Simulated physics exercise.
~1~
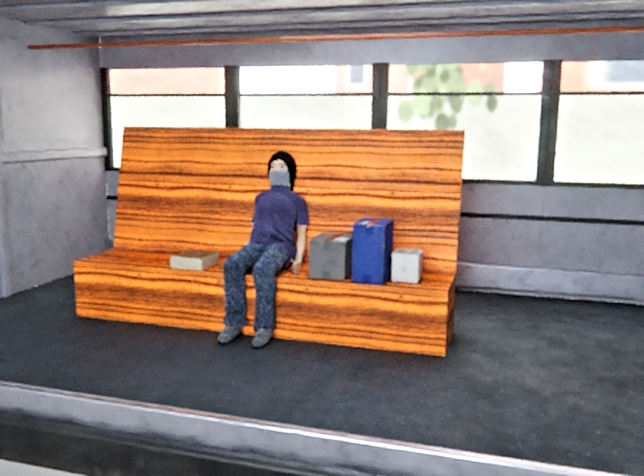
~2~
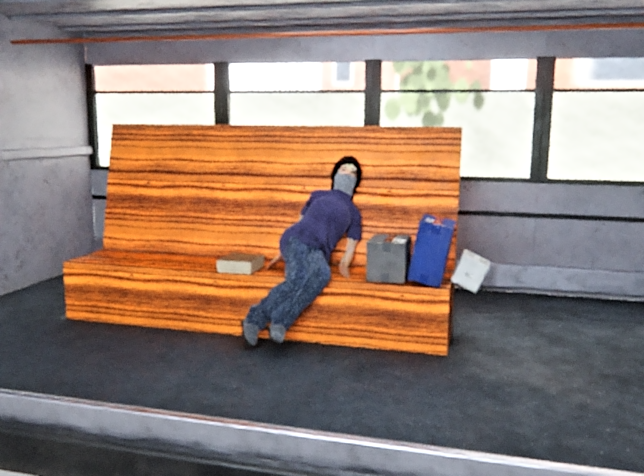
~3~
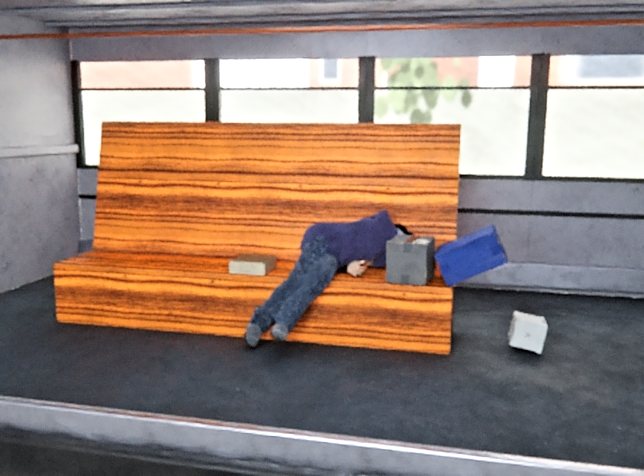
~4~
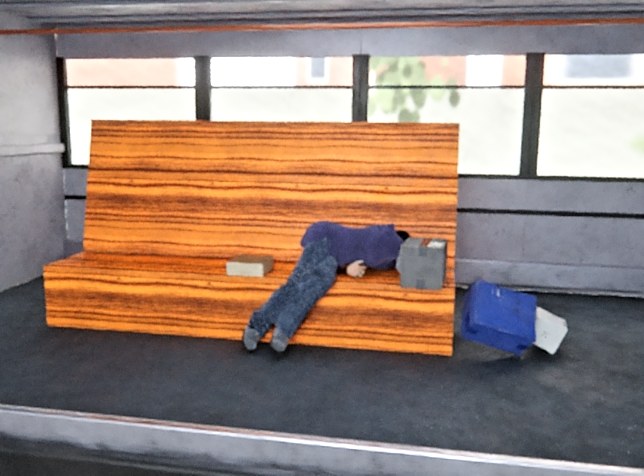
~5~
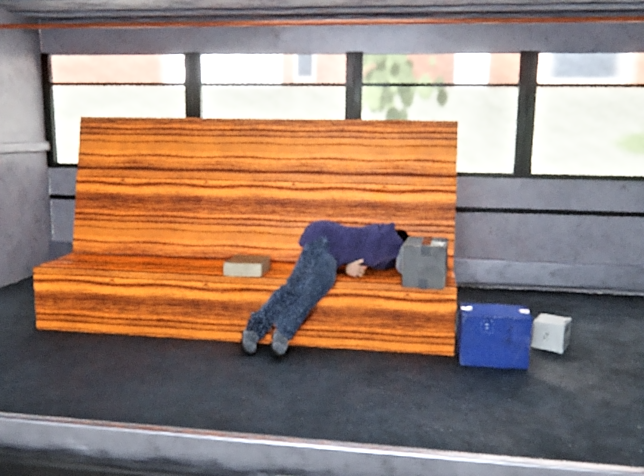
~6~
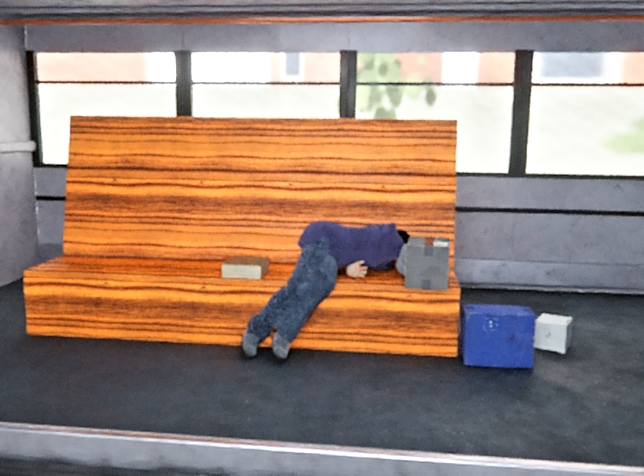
At the start, a masked person in a purple shirt and jeans sits upright and limp on a wooden bench, with a small brownish box on the left and a grey box, a tall blue one and a small white one on the right. The person tips over to the right while the boxes slide the same way, and the white one goes off the bench end. The person slumps flat behind the grey box as the blue one topples over the edge. It lands on the floor beside the white box. Finally, the person lies still, with the grey and brownish boxes still on the seat.
